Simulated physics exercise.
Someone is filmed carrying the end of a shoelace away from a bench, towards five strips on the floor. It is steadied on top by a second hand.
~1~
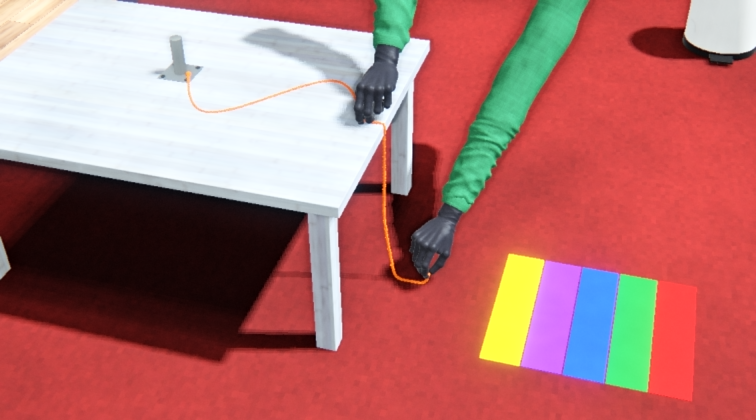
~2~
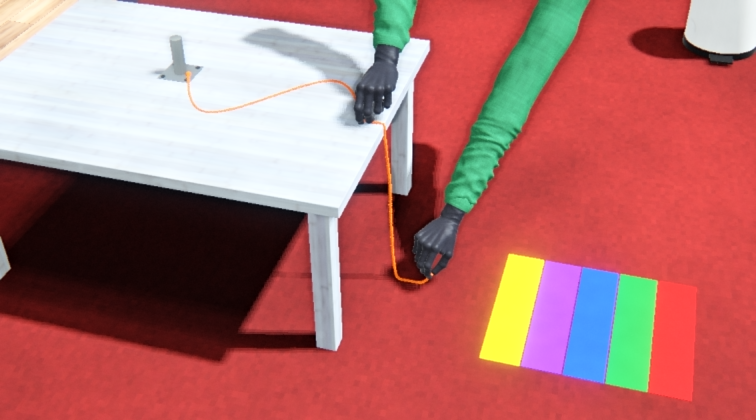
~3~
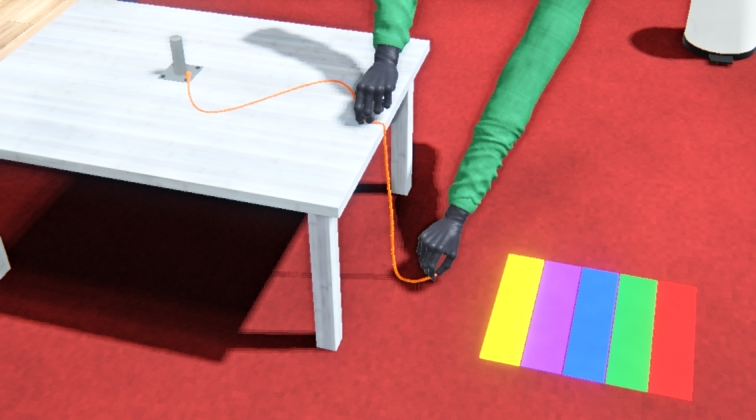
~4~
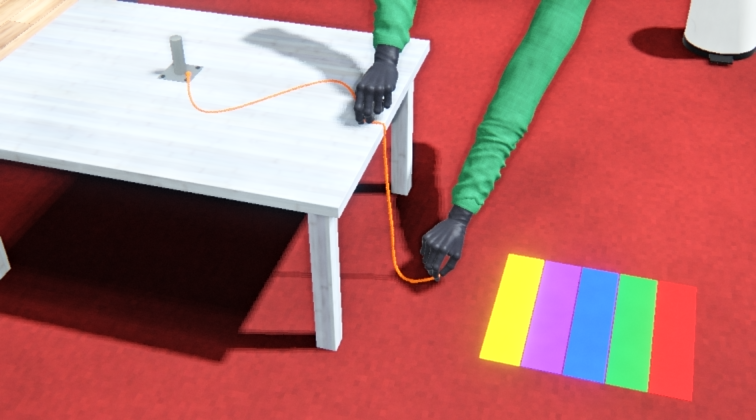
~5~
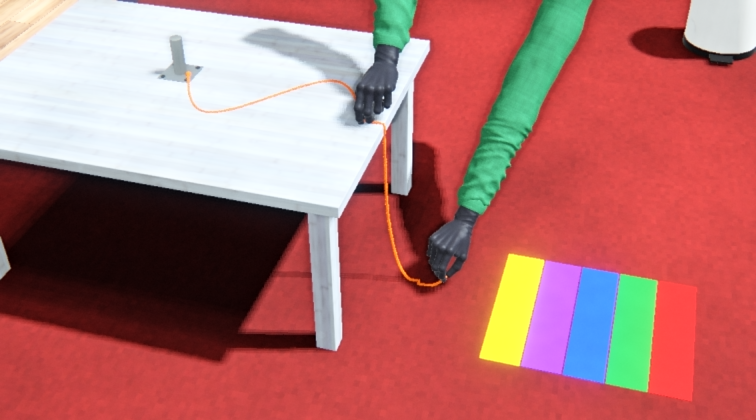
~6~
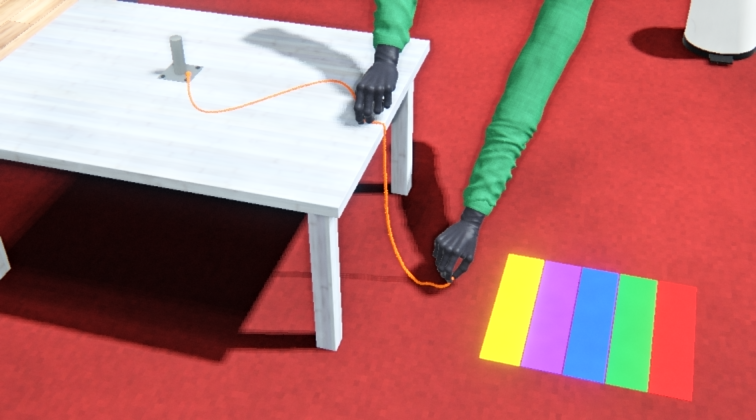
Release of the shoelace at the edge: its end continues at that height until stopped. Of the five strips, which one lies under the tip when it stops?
The red strip.
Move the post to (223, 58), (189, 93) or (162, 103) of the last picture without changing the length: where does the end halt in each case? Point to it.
Close to (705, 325), (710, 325) and (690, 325) in that order.
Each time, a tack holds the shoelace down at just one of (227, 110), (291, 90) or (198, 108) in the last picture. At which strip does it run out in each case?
Lab note - strips reached: Green; blue; green.
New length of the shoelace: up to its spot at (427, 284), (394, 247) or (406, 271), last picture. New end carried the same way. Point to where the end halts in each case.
In that order: (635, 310), (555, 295) and (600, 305).
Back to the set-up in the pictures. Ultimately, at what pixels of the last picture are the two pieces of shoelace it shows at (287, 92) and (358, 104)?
You'll find the first mark at (340, 105) and the second mark at (434, 151).
Early on, end near (614, 308); over blue.
Midway, end near (656, 316); over green.
At the end of the slack, end near (679, 321); over red. The red one.
